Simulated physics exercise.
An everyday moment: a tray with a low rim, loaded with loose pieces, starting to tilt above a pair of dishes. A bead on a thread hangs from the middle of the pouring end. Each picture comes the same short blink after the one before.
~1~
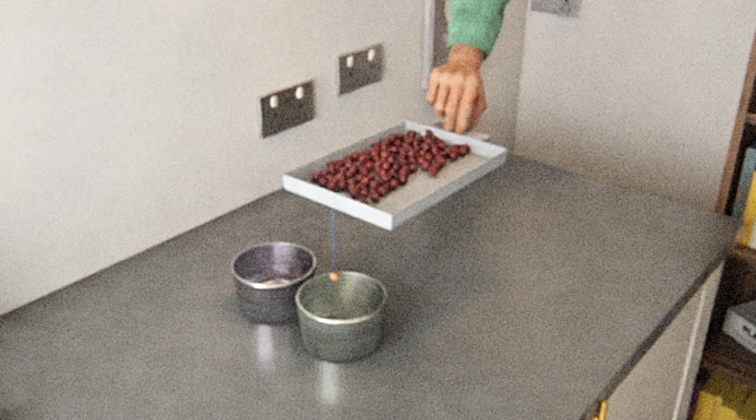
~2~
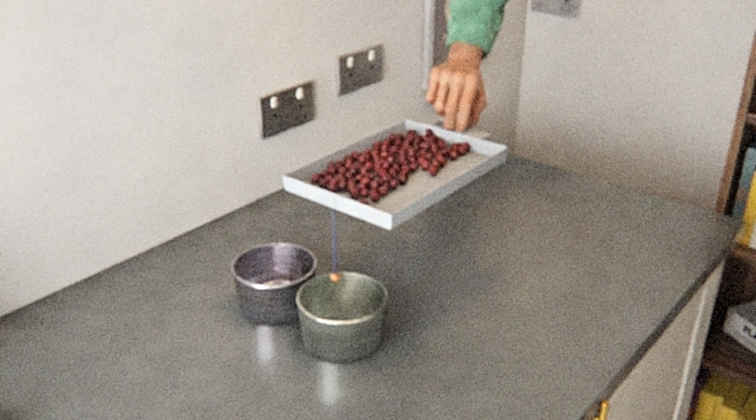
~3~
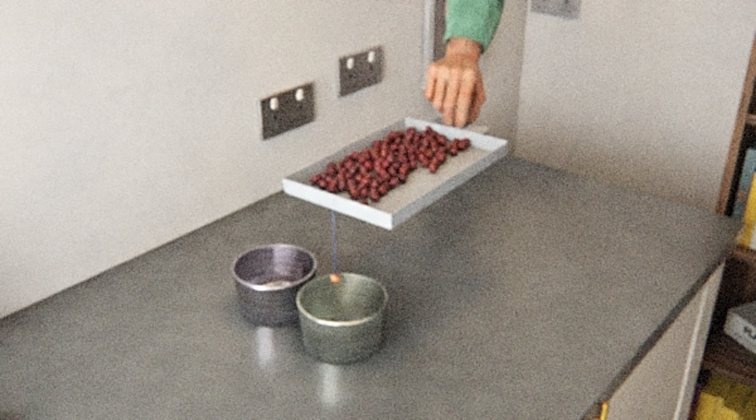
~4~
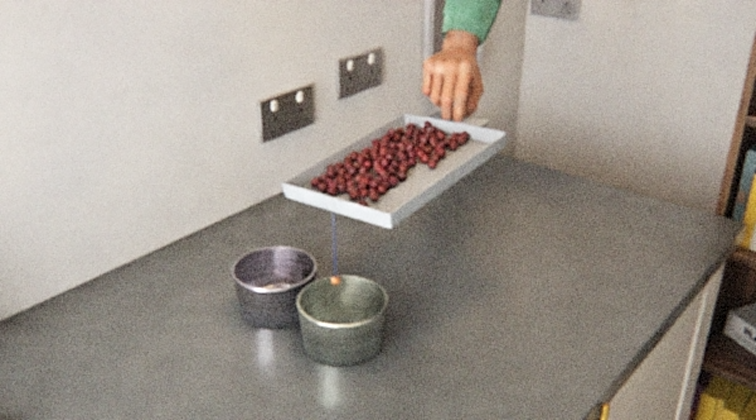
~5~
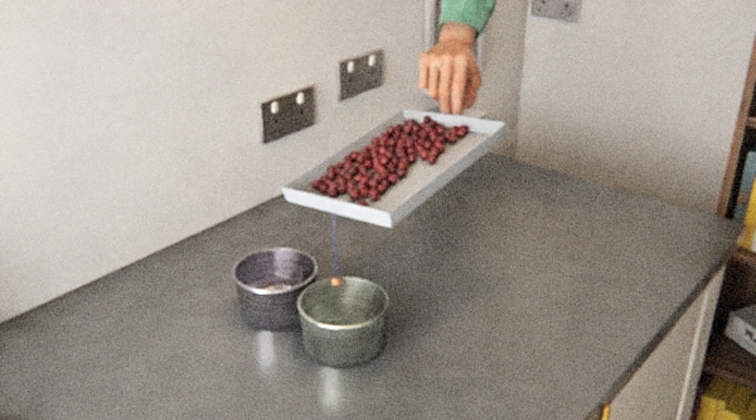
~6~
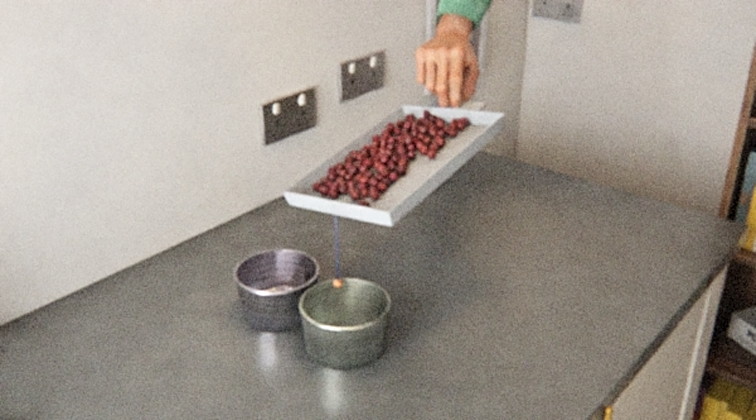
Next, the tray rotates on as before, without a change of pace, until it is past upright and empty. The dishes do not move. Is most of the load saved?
Caught overall: The larger part.
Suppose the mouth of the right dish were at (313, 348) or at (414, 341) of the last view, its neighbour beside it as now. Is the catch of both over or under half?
The first try: Not half. The second: The smaller part.
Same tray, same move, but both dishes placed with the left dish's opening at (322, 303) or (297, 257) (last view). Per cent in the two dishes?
The first gives 10 %, the second 50 %.
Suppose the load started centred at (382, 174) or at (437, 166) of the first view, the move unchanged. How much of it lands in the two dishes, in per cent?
First some 80, then 80 per cent.
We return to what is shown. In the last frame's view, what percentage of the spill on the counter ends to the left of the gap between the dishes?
Some 80 per cent.
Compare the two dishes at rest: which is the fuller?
More ends in the left dish.
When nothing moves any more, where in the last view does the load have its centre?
Around (278, 304).
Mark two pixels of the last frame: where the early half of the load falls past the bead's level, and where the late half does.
First near (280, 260), later near (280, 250).
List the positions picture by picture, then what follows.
Corners of the pouring end at (285, 174) and (391, 214), level; middle of the load at (391, 162), dried cherries; left dish at (244, 297); right dish at (312, 333); bead on its thread at (335, 277), in the first picture.
Corners of the pouring end at (285, 175) and (391, 214), level; middle of the load at (391, 161), in the second picture.
Corners of the pouring end at (284, 178) and (390, 214), tipped barely, lowest at the left corner; middle of the load at (391, 160), in the third picture.
Corners of the pouring end at (284, 183) and (389, 213), tipped a little, lowest at the left corner; middle of the load at (390, 158), in the fourth picture.
Corners of the pouring end at (284, 187) and (388, 212), tipped a little, lowest at the left corner; middle of the load at (392, 159), in the fifth picture.
Corners of the pouring end at (285, 191) and (388, 211), tipped a little, lowest at the left corner; middle of the load at (392, 156); left dish at (247, 304); right dish at (315, 340), in the sixth picture.
Soon, tray tipped steeply; nearly all on the tray; a stray few in the air.
A while on, tray tipped right over; nearly all on the tray; a stray few in the left dish.
Towards the end, tray tipped past a quarter turn; a stray few in the right dish; about two thirds in the left dish; about a third outside both; a stray few in the air.
Finally, tray tipped past a quarter turn; a stray few in the right dish; about two thirds in the left dish; about a third outside both.
